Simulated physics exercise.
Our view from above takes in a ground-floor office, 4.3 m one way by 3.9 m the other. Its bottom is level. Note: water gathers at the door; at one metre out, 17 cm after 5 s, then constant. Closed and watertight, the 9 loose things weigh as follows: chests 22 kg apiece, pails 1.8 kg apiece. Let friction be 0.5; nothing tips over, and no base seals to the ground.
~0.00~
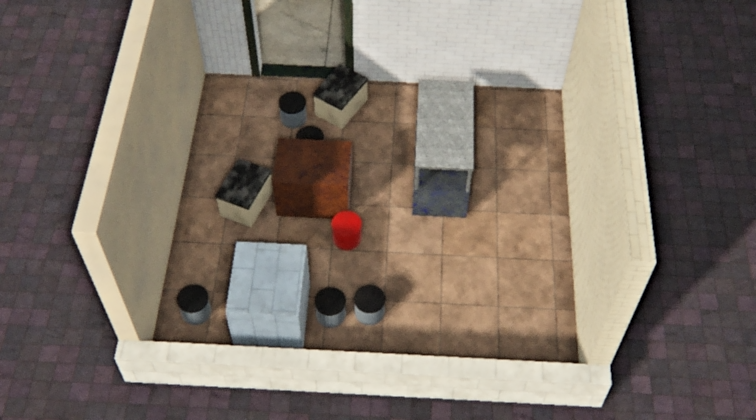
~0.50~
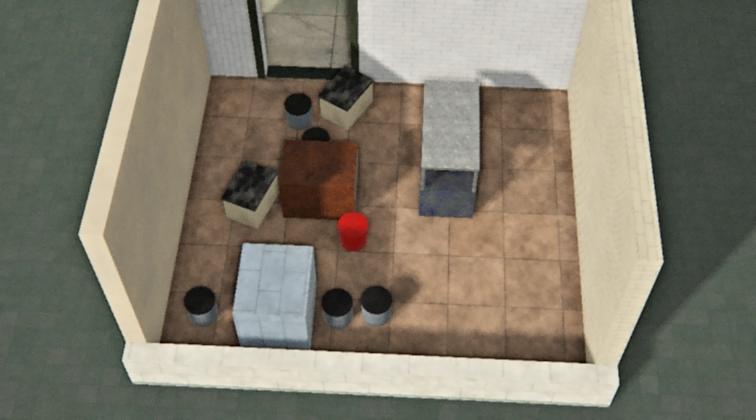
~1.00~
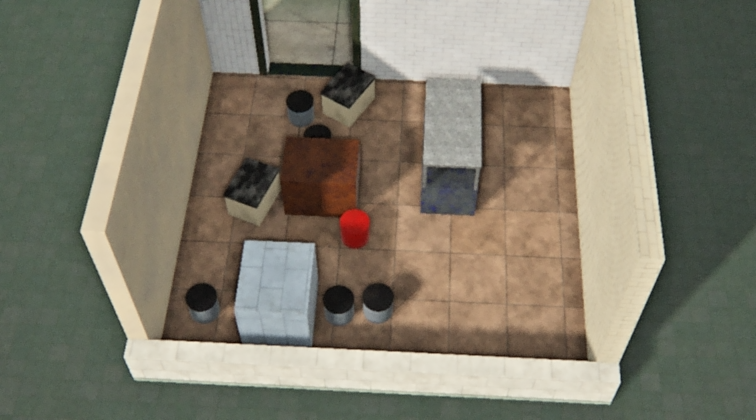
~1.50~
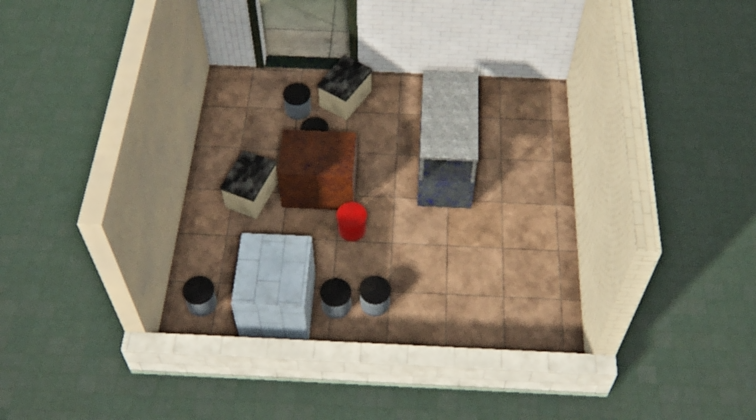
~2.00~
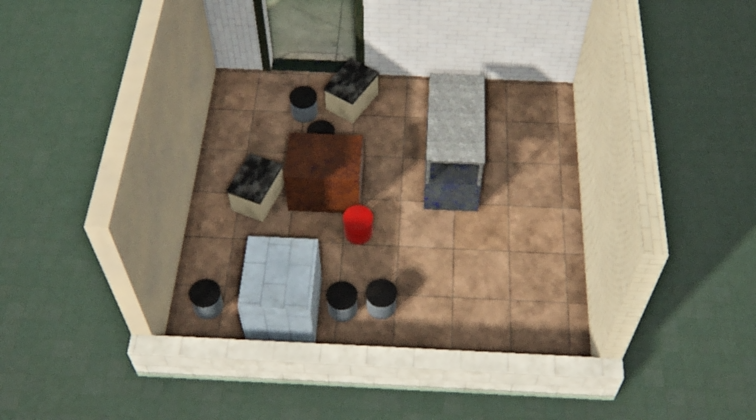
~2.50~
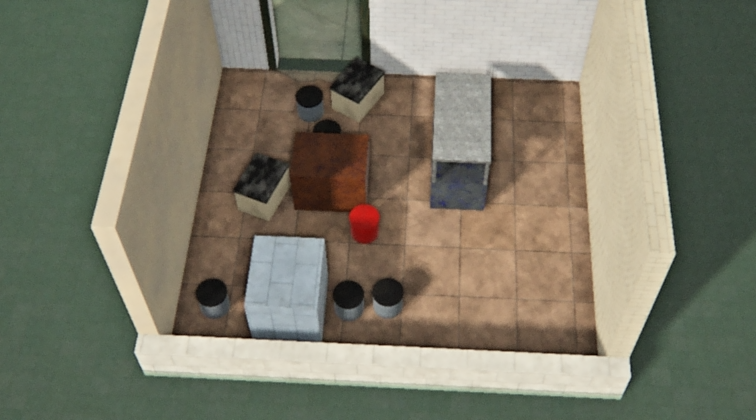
A small bright red pail stands on the brown tiled floor of a walled ground-floor office, seen from above. A reddish-brown block sits just up and left of it among dark-topped chests and grey pails, with a pale blue block below and a long grey one to the right. Nothing in the room visibly moves; the ground outside turns from purplish paving to green, while the view shifts slightly.
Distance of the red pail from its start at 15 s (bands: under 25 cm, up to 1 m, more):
Up to 1 m.
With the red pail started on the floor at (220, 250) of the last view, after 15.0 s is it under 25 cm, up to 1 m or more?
I'd say it goes a long distance.
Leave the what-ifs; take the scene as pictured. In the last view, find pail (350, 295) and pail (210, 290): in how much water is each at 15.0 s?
Some 4 cm at the first, some 13 cm at the second.
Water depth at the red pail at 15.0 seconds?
Roughly 8 cm.
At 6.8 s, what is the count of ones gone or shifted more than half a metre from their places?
I make it 2 by then.
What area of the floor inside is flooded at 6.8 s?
At that time the wet patch spans about 7.0 m2.
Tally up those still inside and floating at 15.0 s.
By my count, 6.
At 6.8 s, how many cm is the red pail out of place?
Displacement near 0 cm.
After 3.5 s the red pail is near (364, 217), 0.0 m from its start, aground; 0 afloat.
After 6.8 s the red pail is near (364, 217), 0.0 m from its start, aground; 3 afloat.
After 11.0 s the red pail is near (360, 209), 0.1 m from its start, afloat; 6 afloat.
After 15.0 s the red pail is near (383, 177), 0.5 m from its start, afloat; 6 afloat.
